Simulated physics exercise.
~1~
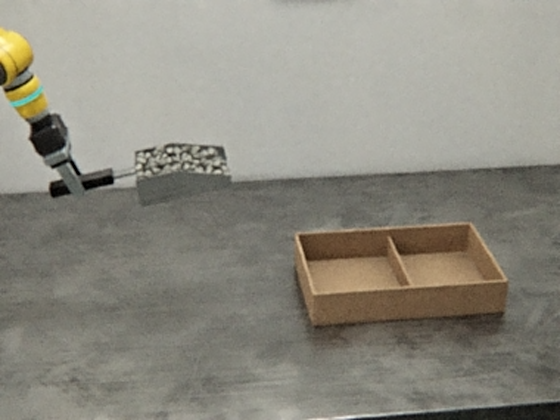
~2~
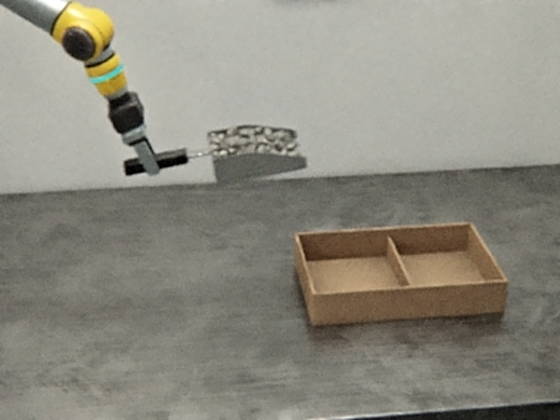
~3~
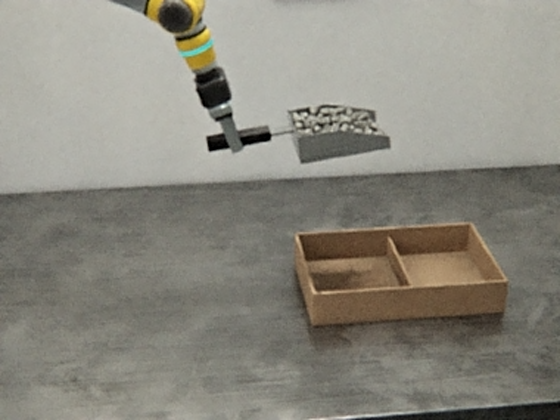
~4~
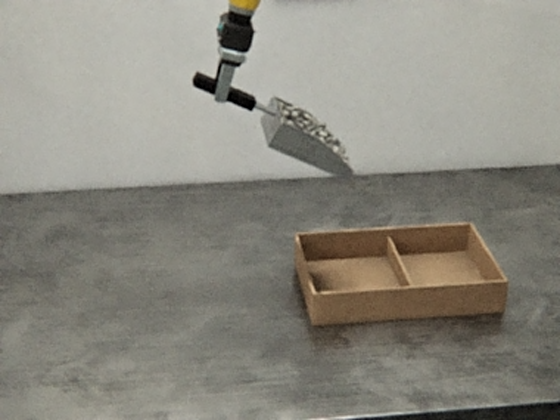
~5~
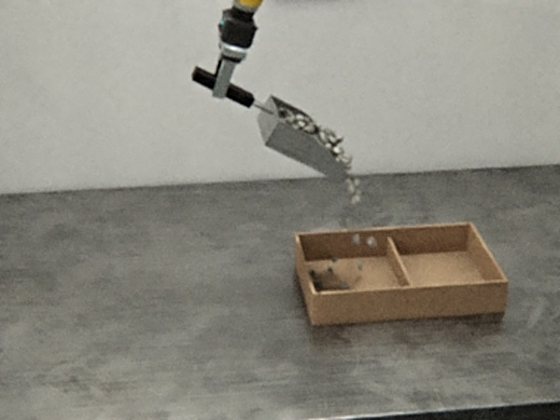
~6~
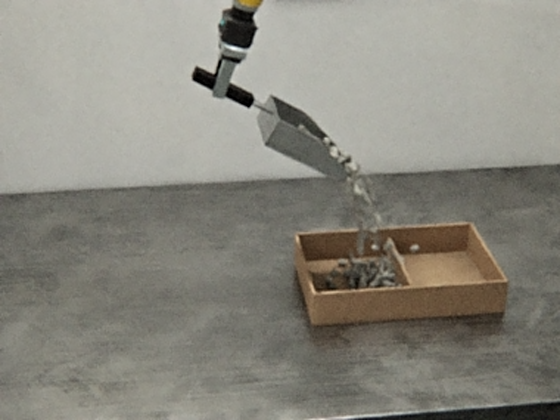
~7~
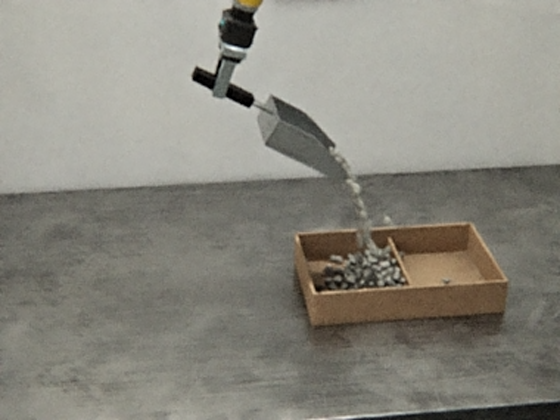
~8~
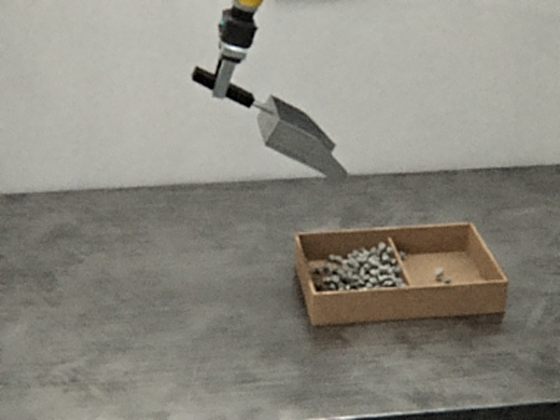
A dark grey tabletop stands before a pale wall, seen from the front and slightly above by a still camera. At the upper left, a yellow and black robot arm holds a grey scoop heaped with small grey pebbles, while a brown open box with two compartments rests on the right. The arm carries the scoop rightward, then tips its open front down above the box. Pebbles slide out in a thin stream and pile up in the left compartment. The emptied scoop stays tilted, with just a few pebbles lying in the right compartment.
